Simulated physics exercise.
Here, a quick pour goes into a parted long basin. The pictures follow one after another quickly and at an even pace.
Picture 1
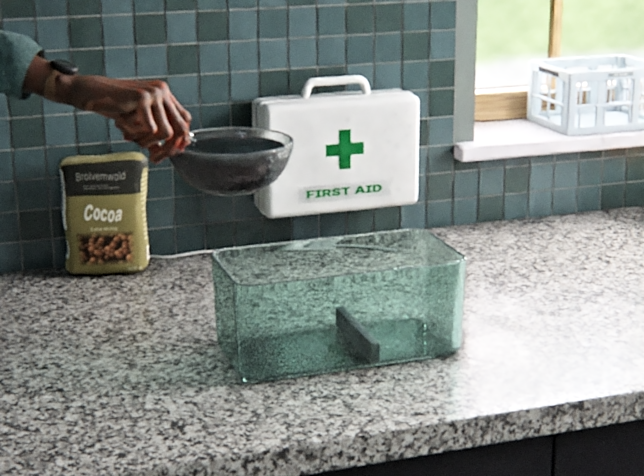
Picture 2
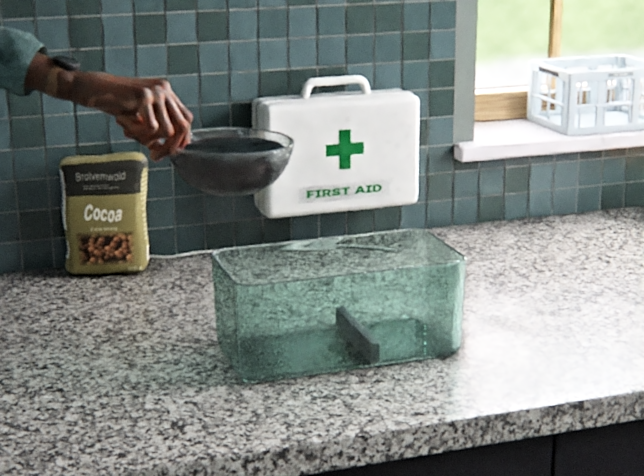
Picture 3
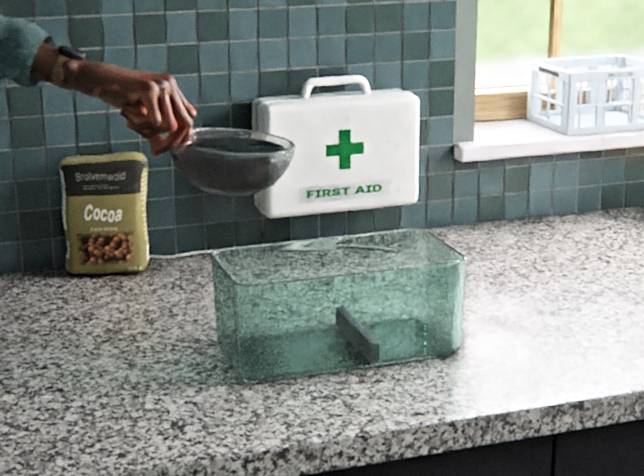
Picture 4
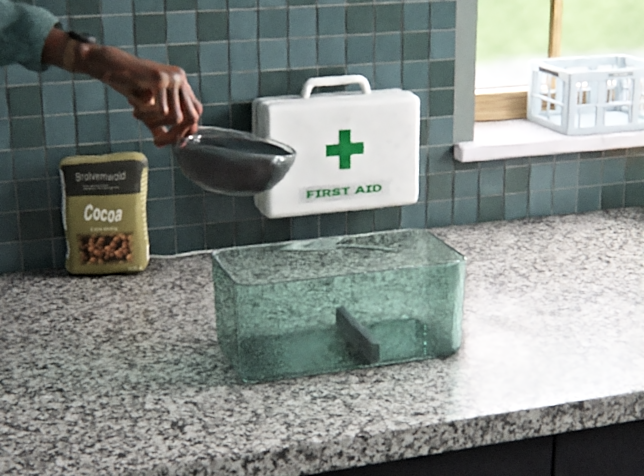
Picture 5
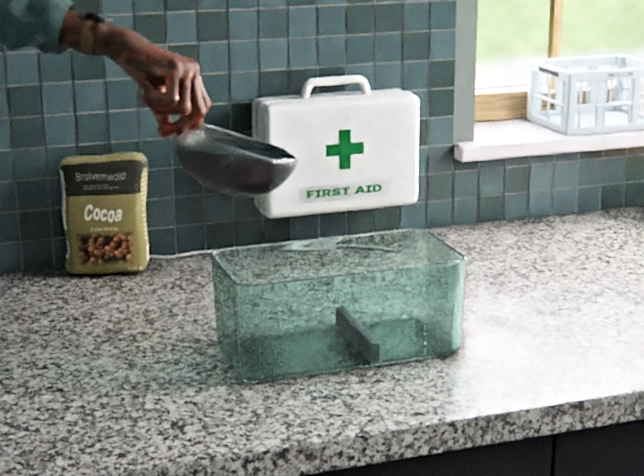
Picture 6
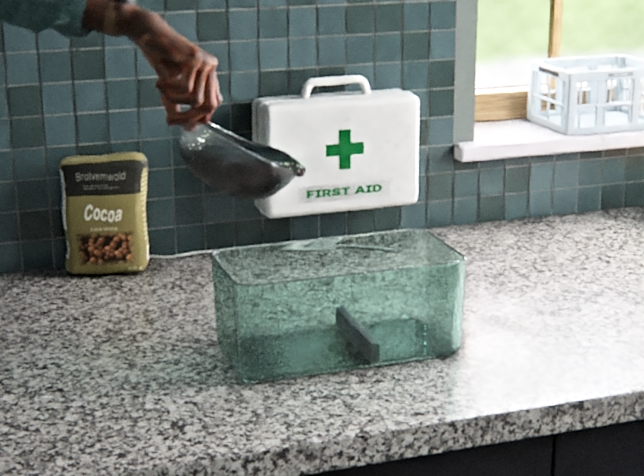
A hand holds a dark bowl above a divided glass basin and tilts it rightward.
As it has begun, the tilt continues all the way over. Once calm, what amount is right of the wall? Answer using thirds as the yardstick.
Under a third of it.
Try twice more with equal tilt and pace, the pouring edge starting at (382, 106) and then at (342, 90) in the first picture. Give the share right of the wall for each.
Estimate, in order: 50 and 60 per cent.
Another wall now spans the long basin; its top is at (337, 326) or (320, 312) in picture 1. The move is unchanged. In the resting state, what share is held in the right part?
Around 50 per cent for the first, around 70 per cent for the second.
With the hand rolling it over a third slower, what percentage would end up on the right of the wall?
It comes to some 30 in a hundred.
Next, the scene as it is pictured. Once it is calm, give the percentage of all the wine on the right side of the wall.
Roughly 20 %.
A moment on, the bowl is tipped on its side and 9 per cent is still to pour, 46 is left of the wall and 6 right of it.
Next, the bowl is tipped on its side and 0 per cent is still to pour, 81 is left of the wall and 17 right of it.
Then the bowl is tipped on its side and 0 per cent is still to pour, 79 is left of the wall and 19 right of it.
Later the bowl is tipped on its side and 0 per cent is still to pour, 77 is left of the wall and 21 right of it.
At rest 77 per cent lies left of the wall, 22 right of it and 2 outside.
